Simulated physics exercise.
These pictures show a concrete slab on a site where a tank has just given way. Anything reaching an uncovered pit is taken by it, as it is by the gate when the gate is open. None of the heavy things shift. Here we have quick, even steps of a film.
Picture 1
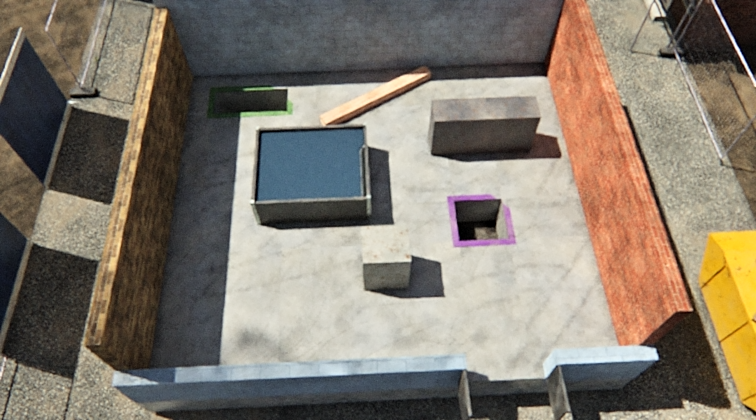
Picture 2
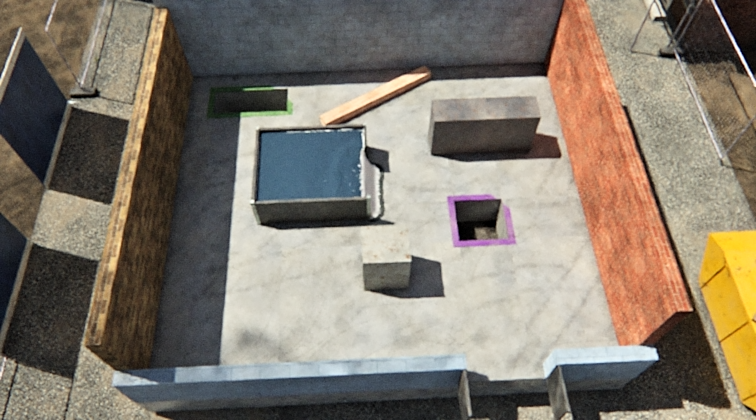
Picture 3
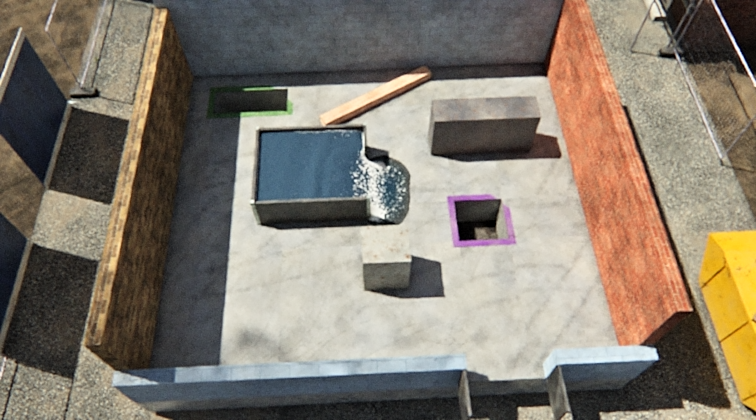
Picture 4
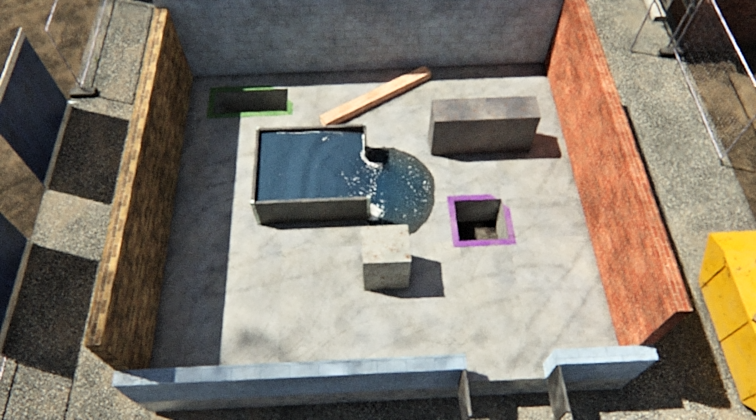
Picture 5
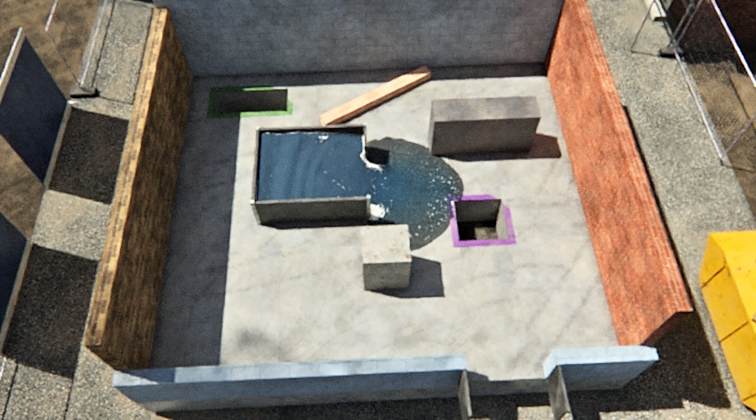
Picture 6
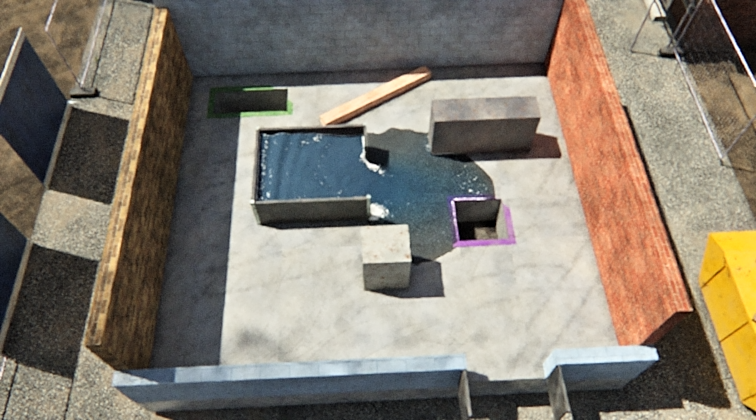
Water pours from the right side of an open tank and spreads rightward across the concrete slab.
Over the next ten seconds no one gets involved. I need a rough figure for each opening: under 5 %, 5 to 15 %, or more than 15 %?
Roughly: The gate, 5 to 15 %; the purple pit, more than 15 %; the green pit, under 5 %.
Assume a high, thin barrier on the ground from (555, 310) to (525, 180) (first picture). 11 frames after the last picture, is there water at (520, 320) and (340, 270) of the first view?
Going by the list, I'd say reached by the flood, then kept clear of the flood.
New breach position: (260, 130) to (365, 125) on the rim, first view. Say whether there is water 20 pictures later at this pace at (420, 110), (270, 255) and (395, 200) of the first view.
Taking them in order, I'd say swamped, not reached and not reached.
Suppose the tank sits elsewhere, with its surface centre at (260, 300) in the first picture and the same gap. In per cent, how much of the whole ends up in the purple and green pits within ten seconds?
Within ten seconds the purple pit collects 14 percent of the total and the green pit 0 percent.
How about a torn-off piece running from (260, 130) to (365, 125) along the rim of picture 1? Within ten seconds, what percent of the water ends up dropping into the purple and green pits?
Roughly, in per cent: Purple 2, green 50.
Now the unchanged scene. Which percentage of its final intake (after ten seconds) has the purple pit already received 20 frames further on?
It should be near 60 percent of the ten-second total.
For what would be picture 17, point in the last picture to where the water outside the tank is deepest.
My pick is (564, 175).
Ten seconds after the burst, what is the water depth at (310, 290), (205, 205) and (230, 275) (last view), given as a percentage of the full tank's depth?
Respectively 2, 0 and 0 per cent.
A moment on, water covers 20 % of the floor; the gate 0 %, the purple pit 6 %, the green pit 0 %.
Next, water covers 30 % of the floor; the gate 0 %, the purple pit 13 %, the green pit 0 %.
Then, water covers 40 % of the floor; the gate 1 %, the purple pit 20 %, the green pit 0 %.
Later, water covers 45 % of the floor; the gate 5 %, the purple pit 27 %, the green pit 0 %.
In the end, water covers 65 % of the floor; the gate 10 %, the purple pit 33 %, the green pit 0 %.
